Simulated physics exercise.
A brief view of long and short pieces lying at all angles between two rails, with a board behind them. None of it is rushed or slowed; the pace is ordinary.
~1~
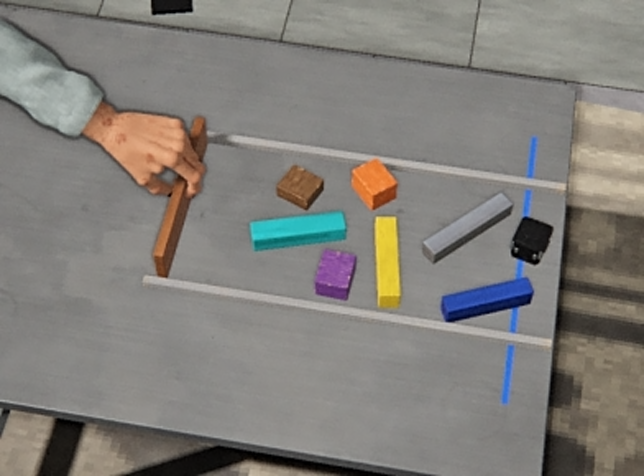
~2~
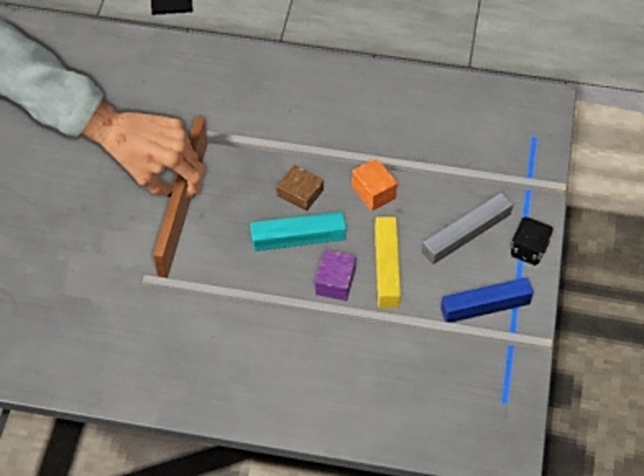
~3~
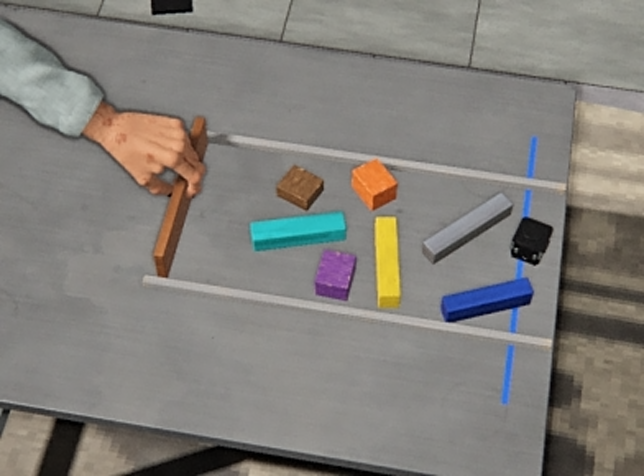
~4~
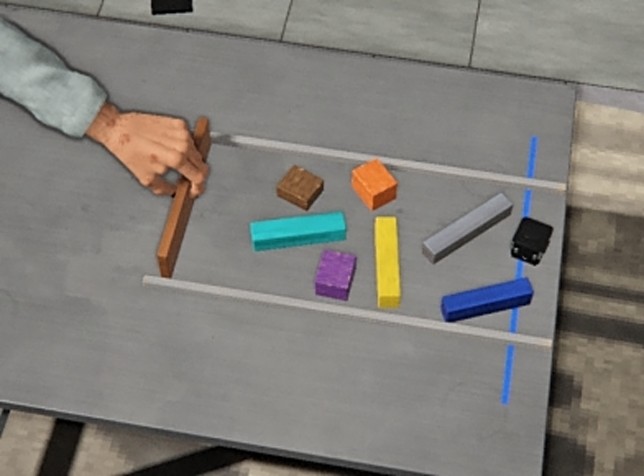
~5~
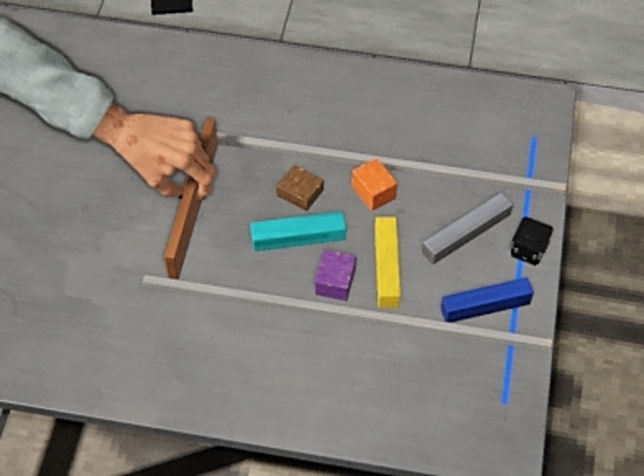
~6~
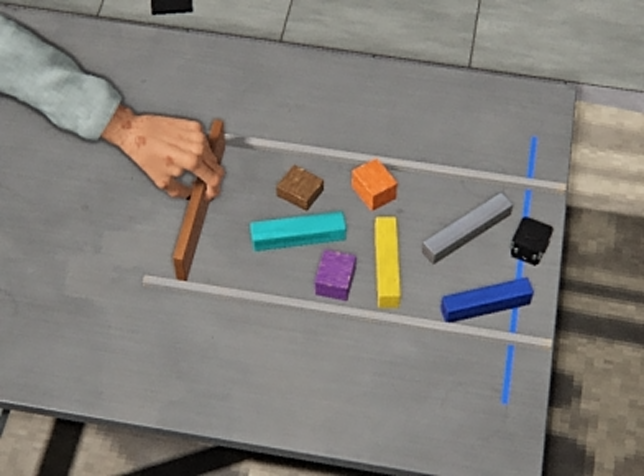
A hand held a brown board upright behind scattered colored blocks and sticks between two pale rails, then slid it slightly to the right, while the pieces stayed still and the board touched none of them.
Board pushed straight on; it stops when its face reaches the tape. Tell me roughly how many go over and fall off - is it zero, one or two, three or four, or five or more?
Roughly five or more fall off.
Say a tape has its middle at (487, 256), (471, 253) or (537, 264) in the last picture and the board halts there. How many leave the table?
3, 1, 6.
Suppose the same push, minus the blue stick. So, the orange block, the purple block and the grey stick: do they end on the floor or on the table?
The orange block comes off; the purple block stays put; the grey stick comes off.
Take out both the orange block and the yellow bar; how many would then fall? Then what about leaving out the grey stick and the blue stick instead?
First 3, second 3.
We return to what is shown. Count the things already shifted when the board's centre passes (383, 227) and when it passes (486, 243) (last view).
6, then 8.
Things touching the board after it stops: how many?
The count comes out at 3.
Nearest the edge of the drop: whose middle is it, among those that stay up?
That would be the turquoise stick.
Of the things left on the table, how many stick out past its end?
The total comes out at 1.
Soon after, none off yet; black case at rest near (531, 242); blue stick at rest near (487, 301); grey stick at rest near (473, 230).
In the end, the number that fall off is five or more; gone, orange block, yellow bar, grey stick, blue stick and black case.
